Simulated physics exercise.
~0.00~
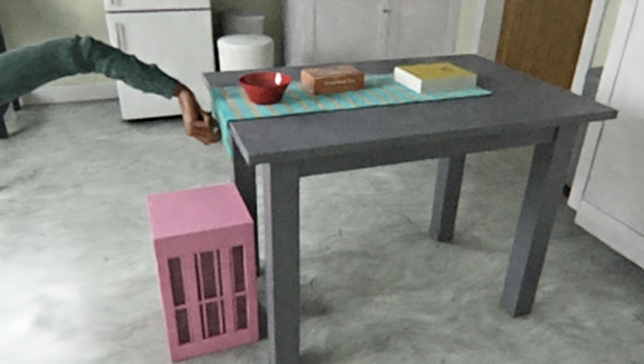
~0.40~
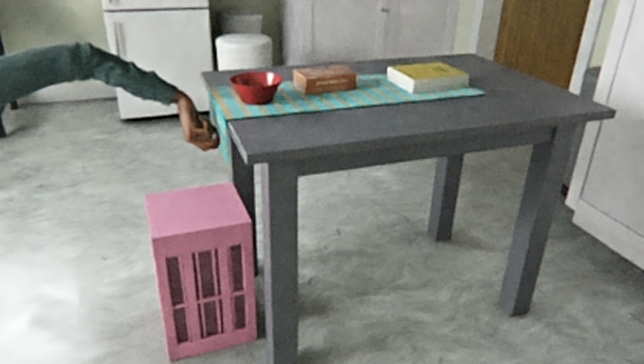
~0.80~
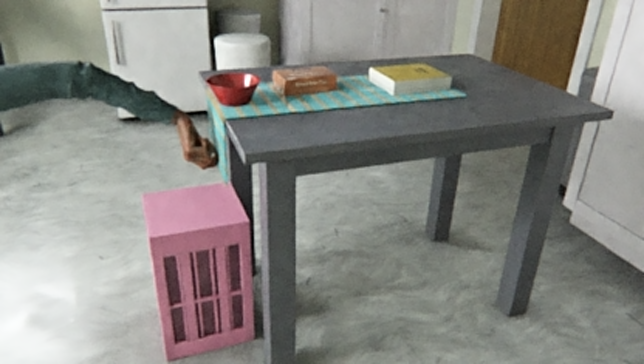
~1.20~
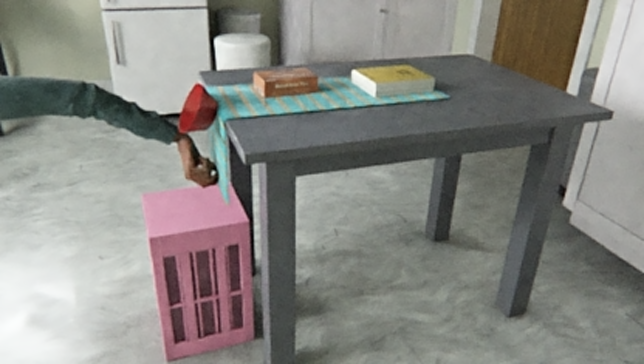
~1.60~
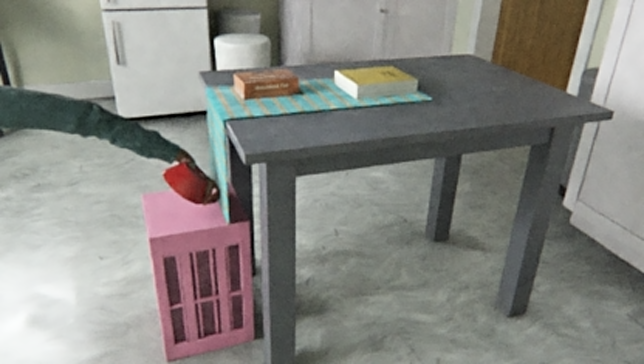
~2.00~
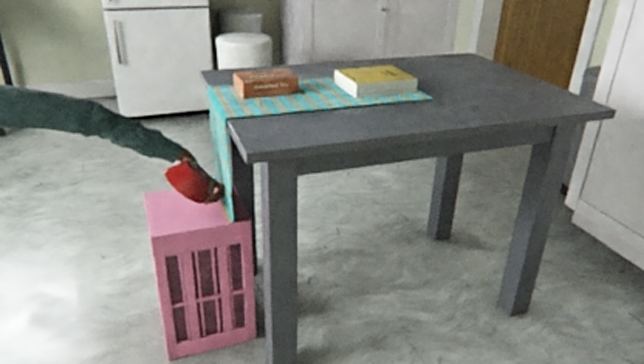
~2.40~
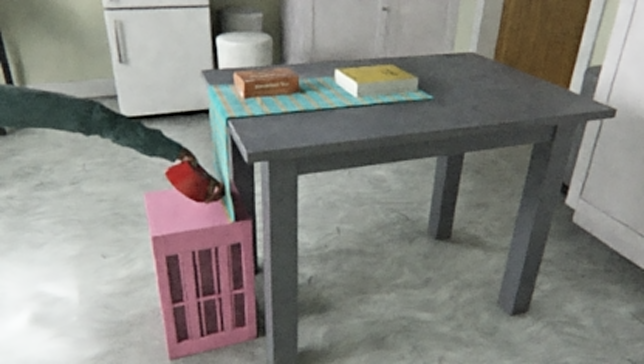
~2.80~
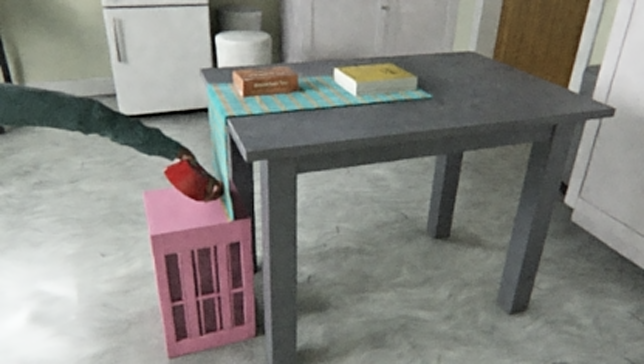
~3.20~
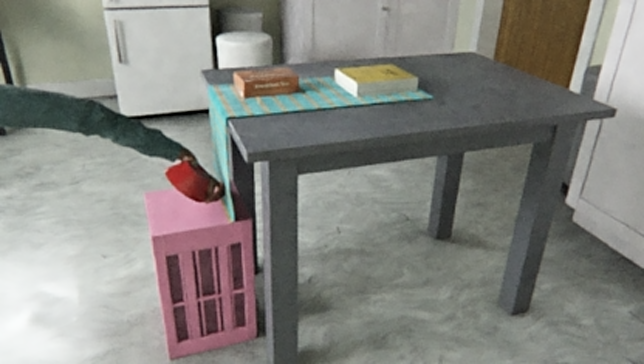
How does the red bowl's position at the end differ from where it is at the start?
At the start the red bowl sits upright on the towel near the left end of the table. At the end it is off the table, lower and to the left, tilted beside the hand at the top of the pink crate.
